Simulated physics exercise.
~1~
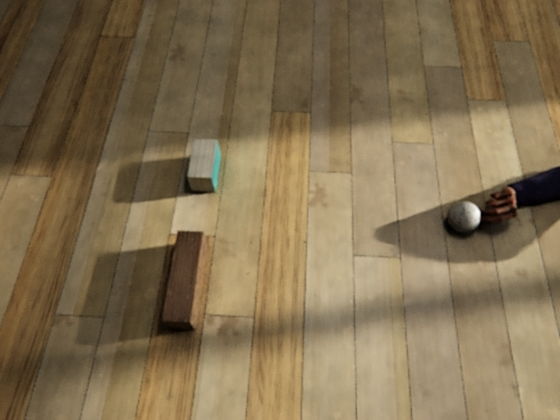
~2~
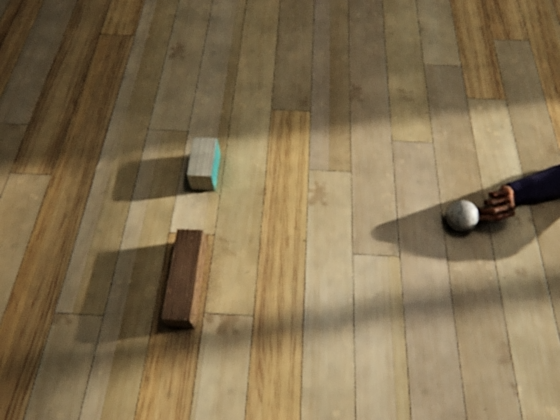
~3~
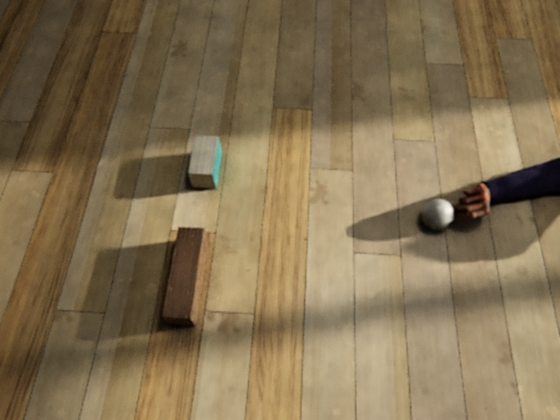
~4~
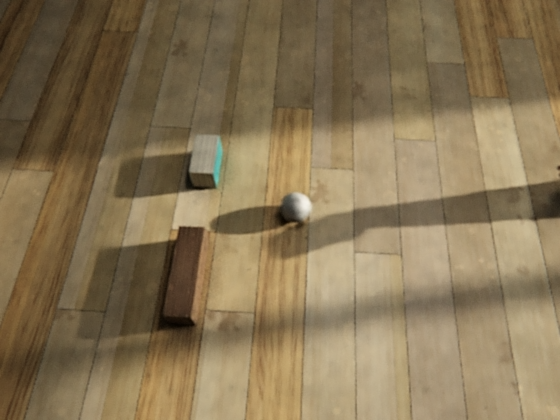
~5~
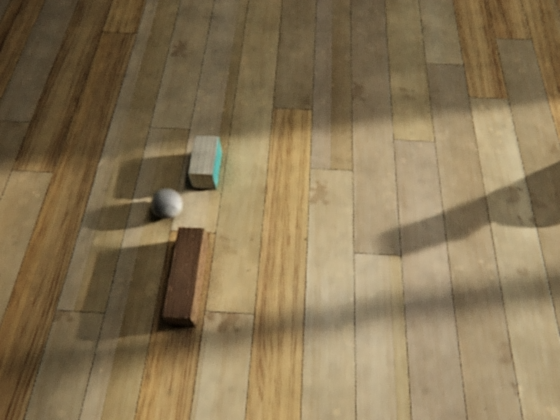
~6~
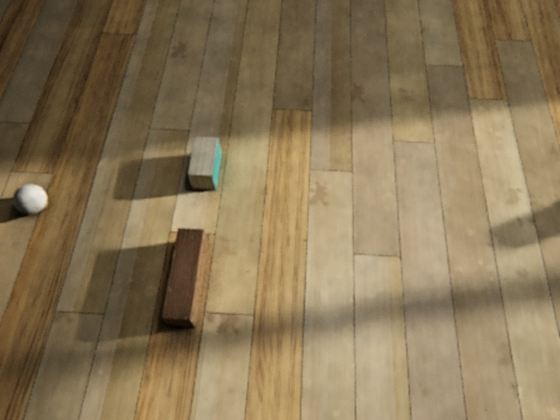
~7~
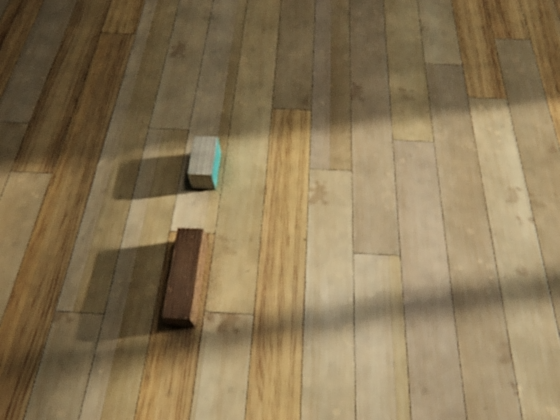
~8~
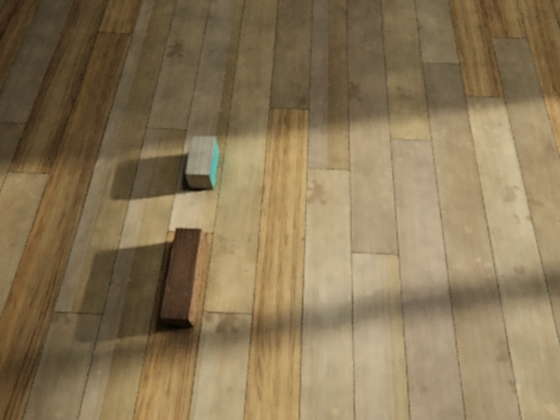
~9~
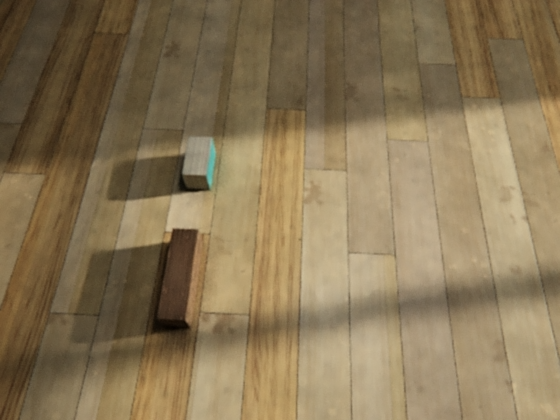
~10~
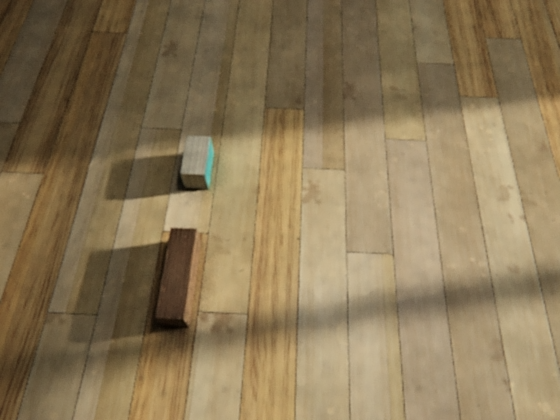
On a wooden floor, a hand rolls a white ball left between two blocks and away.
